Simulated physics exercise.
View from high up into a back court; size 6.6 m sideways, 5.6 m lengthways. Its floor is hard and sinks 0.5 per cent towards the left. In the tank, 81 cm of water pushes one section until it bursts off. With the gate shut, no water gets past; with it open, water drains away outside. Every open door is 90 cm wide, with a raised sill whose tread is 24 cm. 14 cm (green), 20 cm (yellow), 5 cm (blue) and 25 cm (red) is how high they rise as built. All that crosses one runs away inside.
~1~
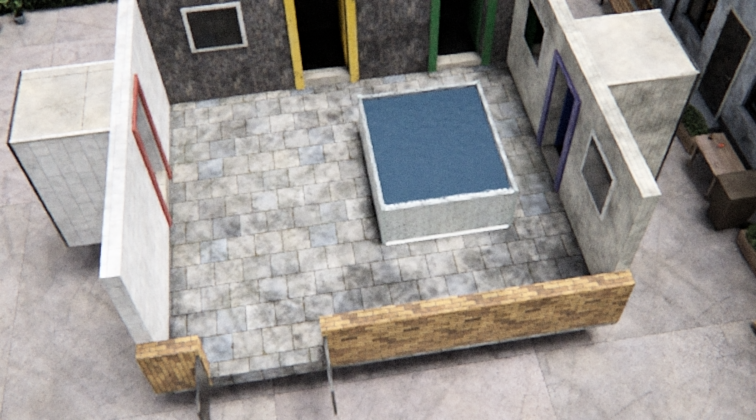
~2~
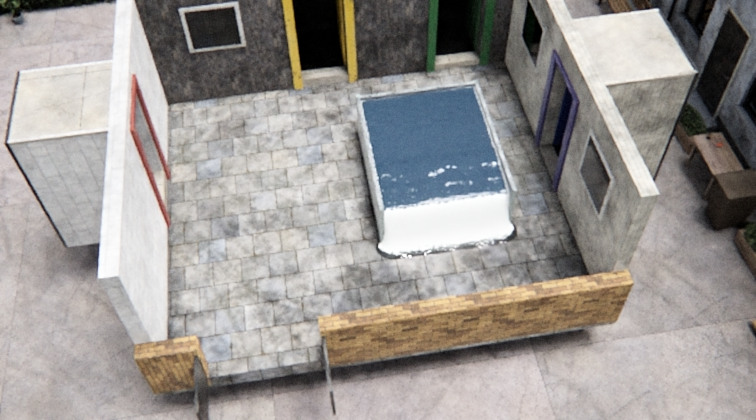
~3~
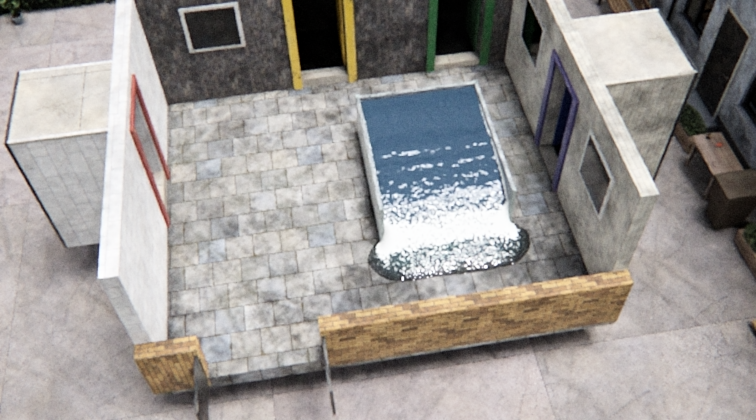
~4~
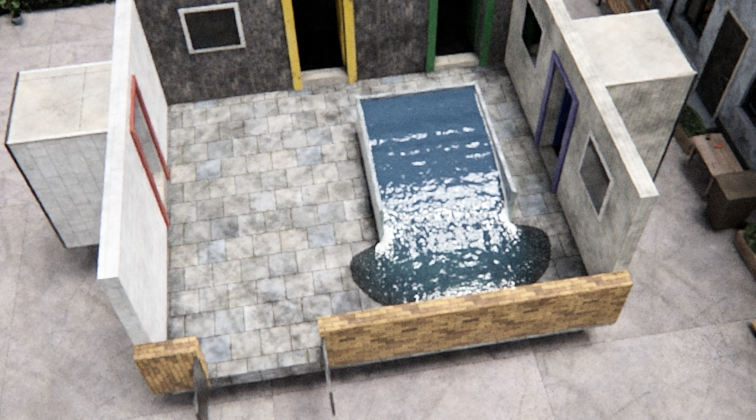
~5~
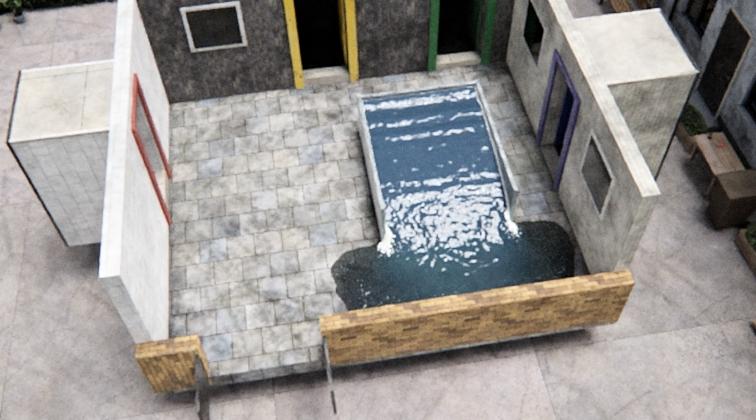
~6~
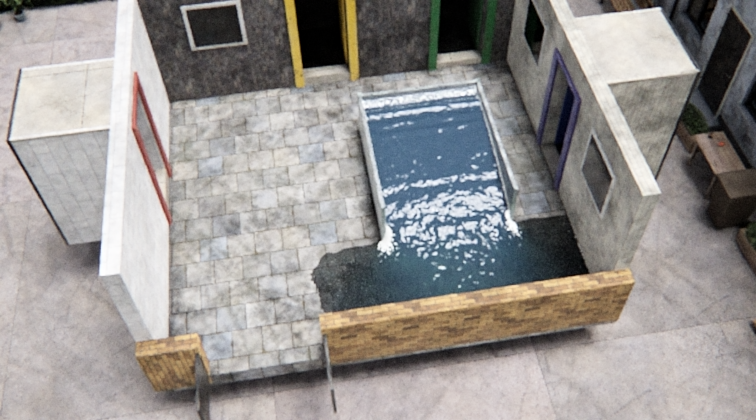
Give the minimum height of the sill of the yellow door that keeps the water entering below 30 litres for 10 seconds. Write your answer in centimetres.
Minimum height: About 12.5 cm.
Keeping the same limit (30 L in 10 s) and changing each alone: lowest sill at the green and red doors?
About 27 cm at green and about 8.5 cm at red.
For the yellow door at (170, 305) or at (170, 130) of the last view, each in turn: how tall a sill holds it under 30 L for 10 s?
Minimums: Roughly 22 cm and 14.0 cm.
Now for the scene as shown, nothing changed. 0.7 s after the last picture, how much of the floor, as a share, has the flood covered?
The wet part is about 25 per cent.
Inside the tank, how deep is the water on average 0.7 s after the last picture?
About 44 cm.
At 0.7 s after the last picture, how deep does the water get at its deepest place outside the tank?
Max depth: Around 64 cm.
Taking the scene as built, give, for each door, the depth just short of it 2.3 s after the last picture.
At the green door the depth is 2 cm, at yellow 0 cm, at blue 9 cm and at red 7 cm.
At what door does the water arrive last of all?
Final door: Yellow.
Then, 0.7 s after the last picture water covers 25 % of the floor, deepest (64 cm) near (595, 301); it has not reached the yellow door.
Then, 2.3 s after the last picture water covers 55 % of the floor, deepest (41 cm) near (583, 302); it has not reached the yellow door.
Then, 9.3 s after the last picture water covers 100 % of the floor, deepest (14 cm) near (169, 367); 14 cm at the yellow door, 1 litre in over its 20 cm sill.
At the yellow door as built, the water peaked near 19 cm, 5.7 s after the last picture.
With a sill of 11.5 cm, 42 litres would have come in within the 10 s; with 15.5 cm, 11 litres. So under 30 litres takes about 12.5 cm.
